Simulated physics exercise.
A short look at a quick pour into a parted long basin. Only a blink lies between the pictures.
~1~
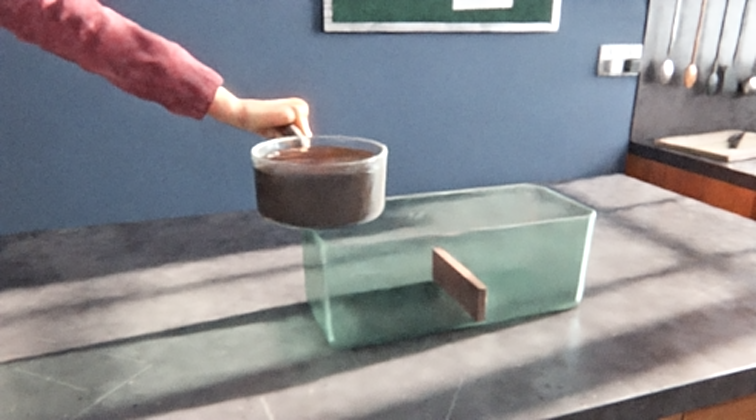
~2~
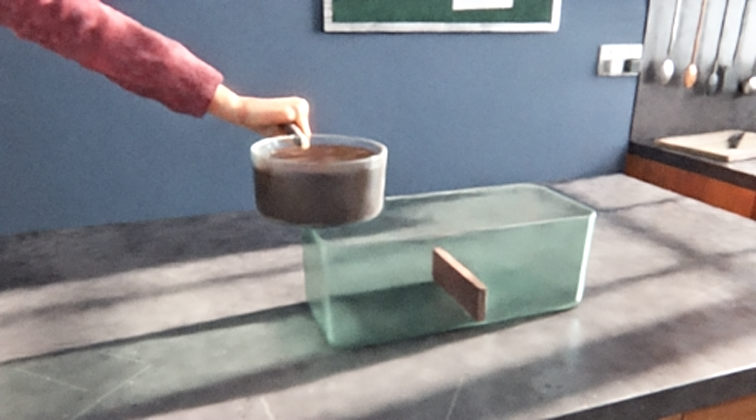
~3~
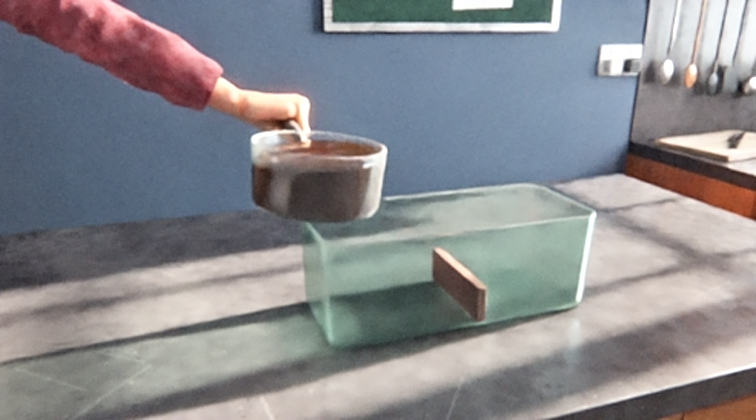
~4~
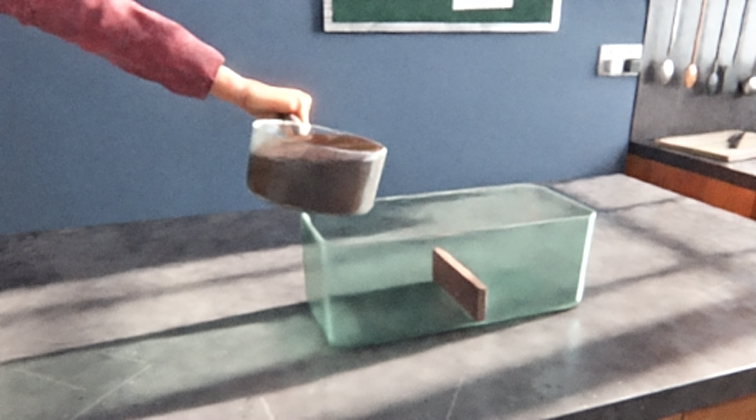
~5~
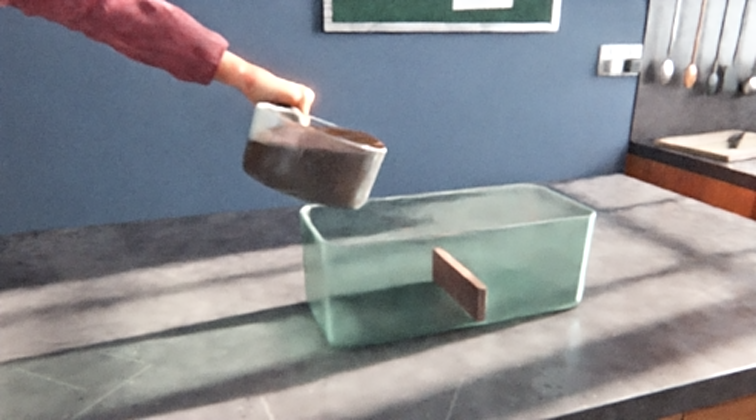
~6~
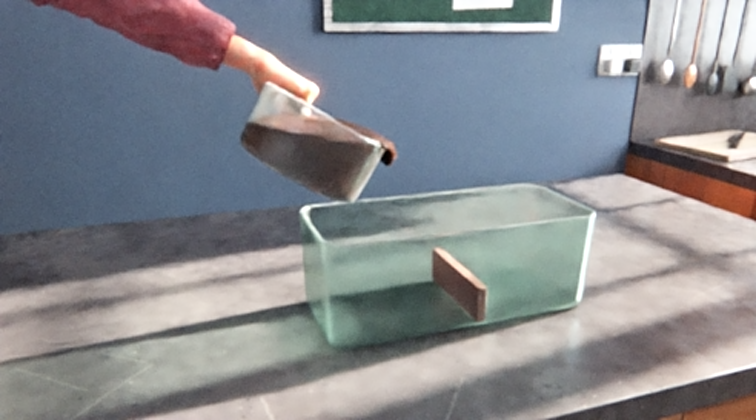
In a room with a dark blue wall, a grey worktop is seen from slightly above by a still camera, with utensils hanging at the right. A hand in a maroon sleeve holds a clear round container of dark brown liquid above the left end of a long, greenish glass basin with a low brown divider inside. The hand tilts the container rightward, and liquid begins to slip over its rim.
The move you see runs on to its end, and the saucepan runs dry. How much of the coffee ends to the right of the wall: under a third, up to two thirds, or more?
In the end between a third and two thirds is right of the wall.
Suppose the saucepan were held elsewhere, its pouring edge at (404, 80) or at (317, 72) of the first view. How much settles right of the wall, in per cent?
First some 80, then 15 per cent.
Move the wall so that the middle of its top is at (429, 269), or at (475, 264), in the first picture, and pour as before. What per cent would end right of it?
First some 90, then 30 per cent.
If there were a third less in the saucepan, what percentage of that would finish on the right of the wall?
About 45 per cent.
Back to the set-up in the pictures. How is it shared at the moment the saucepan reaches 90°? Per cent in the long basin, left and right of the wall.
The left part 15 per cent, the right part 5.
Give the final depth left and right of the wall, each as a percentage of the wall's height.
Left about 30, right about 60.
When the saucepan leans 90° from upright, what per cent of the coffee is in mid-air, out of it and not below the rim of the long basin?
Close to 45 per cent.
A moment on, the saucepan is tipped on its side and 31 per cent is still to pour, 17 is left of the wall and 6 right of it.
Next, the saucepan is tipped right over and 3 per cent is still to pour, 26 is left of the wall and 63 right of it.
Then the saucepan is tipped right over and 0 per cent is still to pour, 39 is left of the wall and 59 right of it.
Later the saucepan is tipped right over and 0 per cent is still to pour, 41 is left of the wall and 58 right of it.
Finally, 41 per cent lies left of the wall, 58 right of it and 1 outside.
